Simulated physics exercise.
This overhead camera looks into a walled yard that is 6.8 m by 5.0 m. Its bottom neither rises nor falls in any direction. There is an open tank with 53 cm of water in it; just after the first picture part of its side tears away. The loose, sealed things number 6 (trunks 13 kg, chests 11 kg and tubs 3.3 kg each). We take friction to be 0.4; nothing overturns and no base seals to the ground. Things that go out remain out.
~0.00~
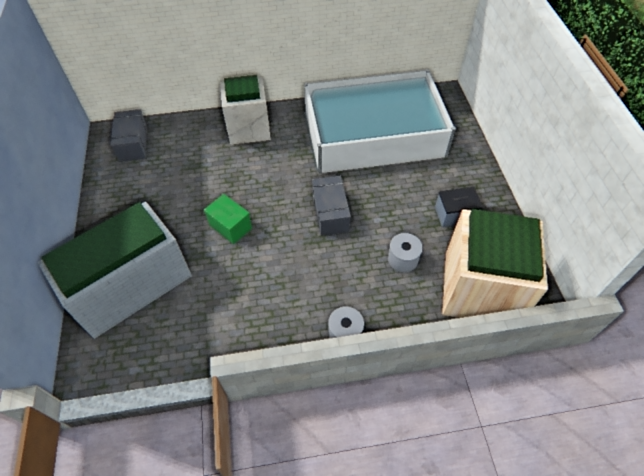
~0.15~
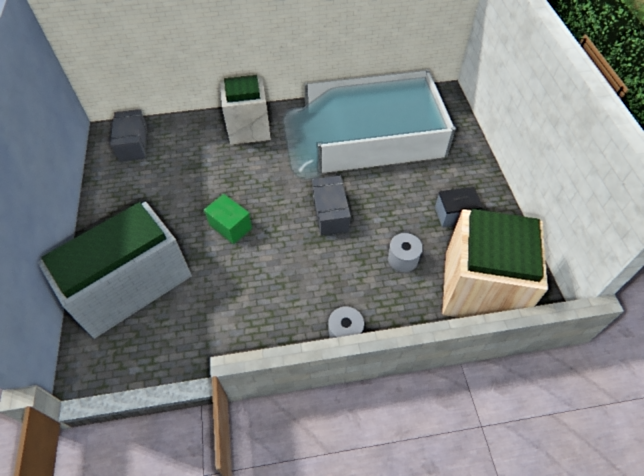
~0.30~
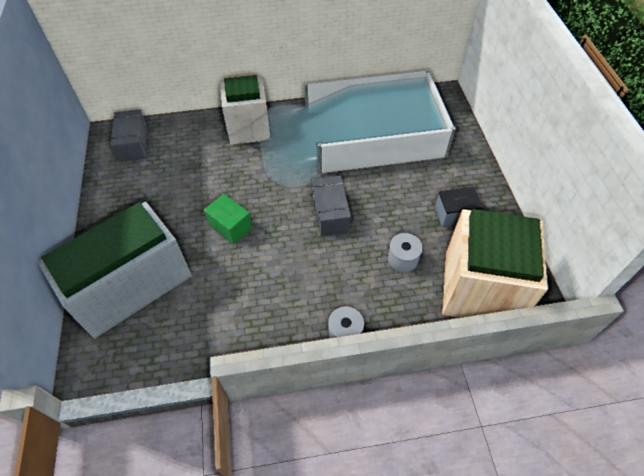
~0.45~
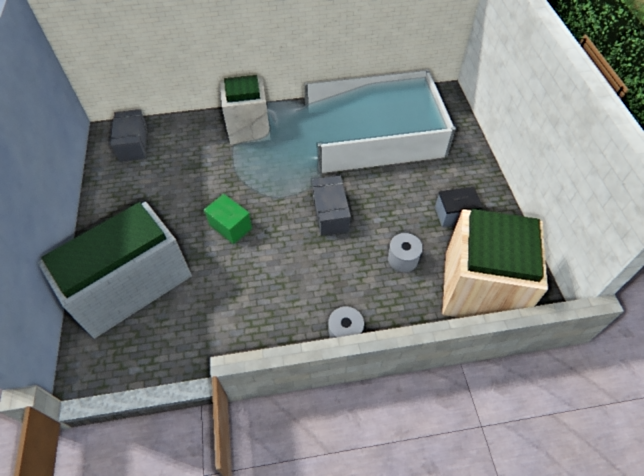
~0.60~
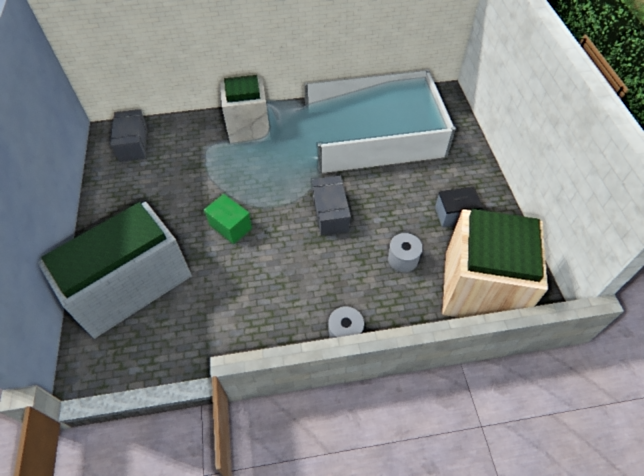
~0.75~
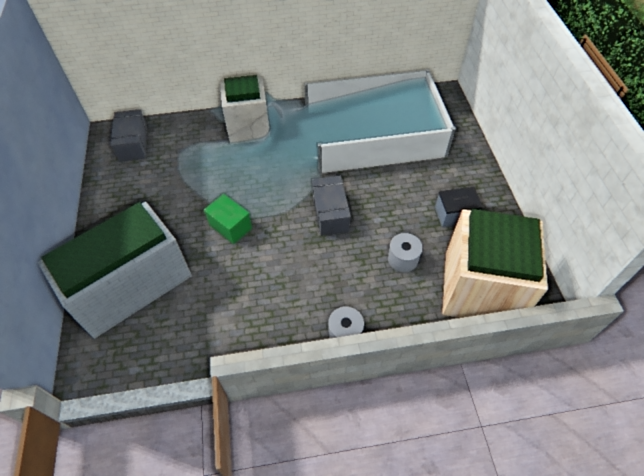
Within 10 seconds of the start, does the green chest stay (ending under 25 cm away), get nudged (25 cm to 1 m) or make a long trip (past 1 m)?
The move is big.
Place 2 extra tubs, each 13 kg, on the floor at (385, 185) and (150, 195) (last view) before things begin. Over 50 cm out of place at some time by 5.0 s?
Taking them in order, they come out smaller and greater.
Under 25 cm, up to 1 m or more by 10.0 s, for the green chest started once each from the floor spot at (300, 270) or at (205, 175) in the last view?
I'd say it drifts a short distance on the first try and it lands far off on the second.
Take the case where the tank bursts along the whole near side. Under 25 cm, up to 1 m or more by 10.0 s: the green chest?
So, for the green chest: It shifts a small amount.
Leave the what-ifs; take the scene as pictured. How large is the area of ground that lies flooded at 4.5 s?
About 24 m2.
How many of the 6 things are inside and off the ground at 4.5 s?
The number is 1.
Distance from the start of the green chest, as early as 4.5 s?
Some 250 cm from the start.
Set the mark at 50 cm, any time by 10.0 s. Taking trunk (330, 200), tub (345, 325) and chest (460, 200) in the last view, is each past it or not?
In sequence - crossed the line; crossed the line; stayed below the line.
After 2.0 s the green chest is near (202, 245), 0.7 m from its start, aground; 0 of 6 are out; 0 afloat.
After 4.5 s the green chest is near (171, 374), 2.5 m from its start, aground; 0 of 6 are out; 1 afloat.
After 7.0 s the green chest is near (159, 384), 2.6 m from its start, aground; 0 of 6 are out; 2 afloat.
After 10.0 s the green chest is near (159, 384), 2.6 m from its start, aground; 0 of 6 are out; 4 afloat.
